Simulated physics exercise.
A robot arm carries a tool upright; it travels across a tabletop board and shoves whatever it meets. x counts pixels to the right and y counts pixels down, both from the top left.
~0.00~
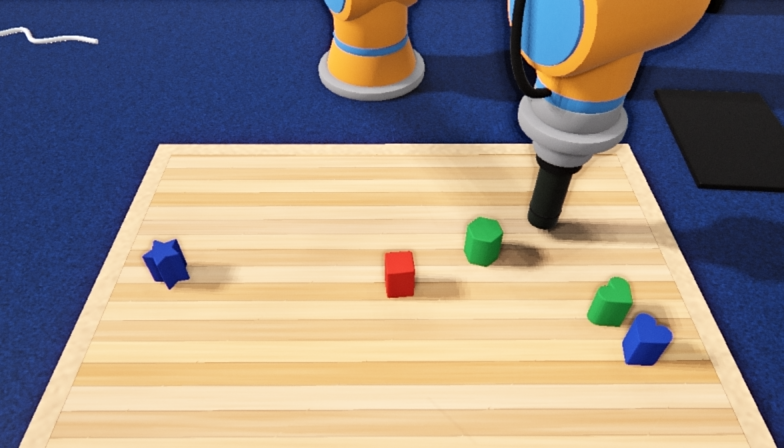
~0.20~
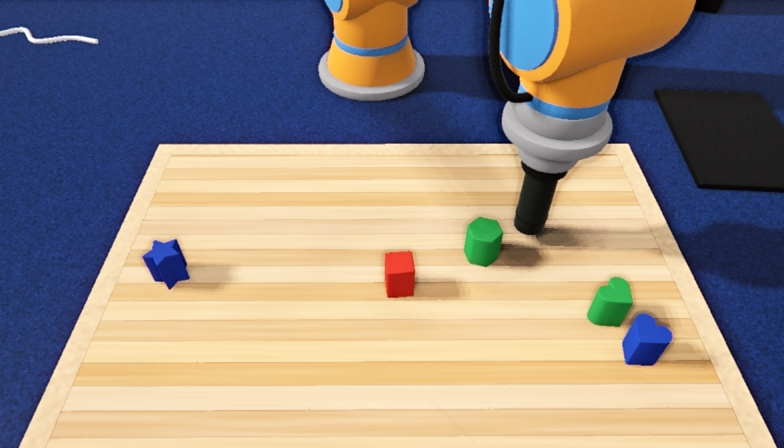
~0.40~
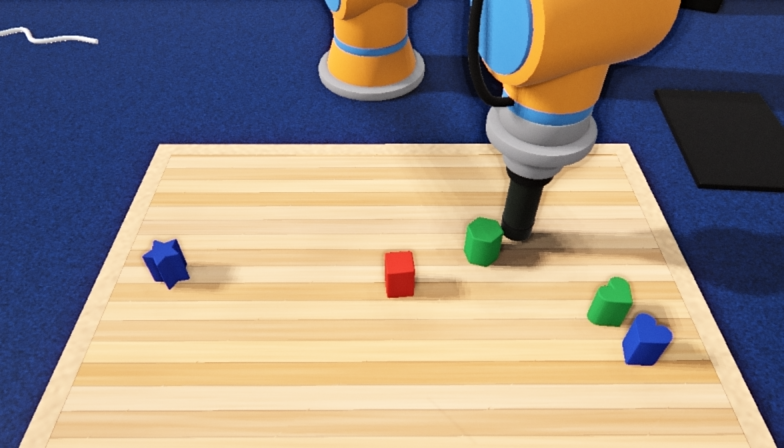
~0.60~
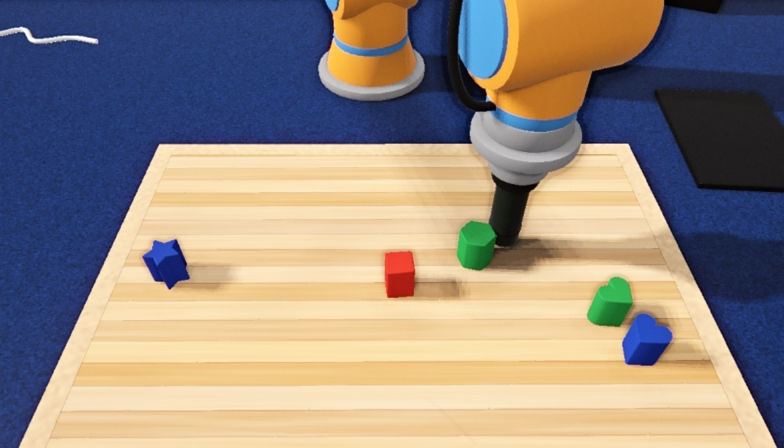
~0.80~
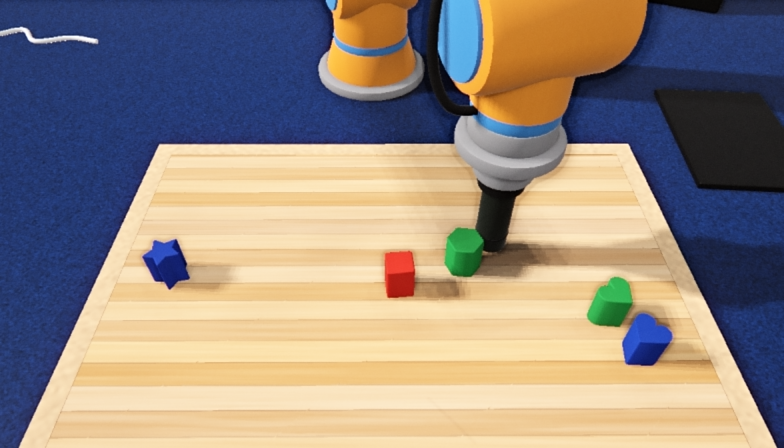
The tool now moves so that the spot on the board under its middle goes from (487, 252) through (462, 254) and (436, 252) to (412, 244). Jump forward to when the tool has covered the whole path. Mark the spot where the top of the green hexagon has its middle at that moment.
Around pixel (430, 251).
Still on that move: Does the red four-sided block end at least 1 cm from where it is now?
It seems not.
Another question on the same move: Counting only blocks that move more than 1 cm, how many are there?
I expect just one block to be moved by more than 1 cm.
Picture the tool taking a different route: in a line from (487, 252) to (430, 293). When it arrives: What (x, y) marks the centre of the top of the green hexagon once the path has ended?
Around (397, 277).
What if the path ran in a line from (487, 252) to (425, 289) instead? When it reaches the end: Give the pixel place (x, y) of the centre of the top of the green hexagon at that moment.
The answer is (398, 280).
The first path, step by step. Halfway along, tool at (450, 244); green hexagon at (435, 250), turned 50° anticlockwise.
At the end, tool at (413, 234); red four-sided block in place; green hexagon at (430, 251), turned 65° anticlockwise.
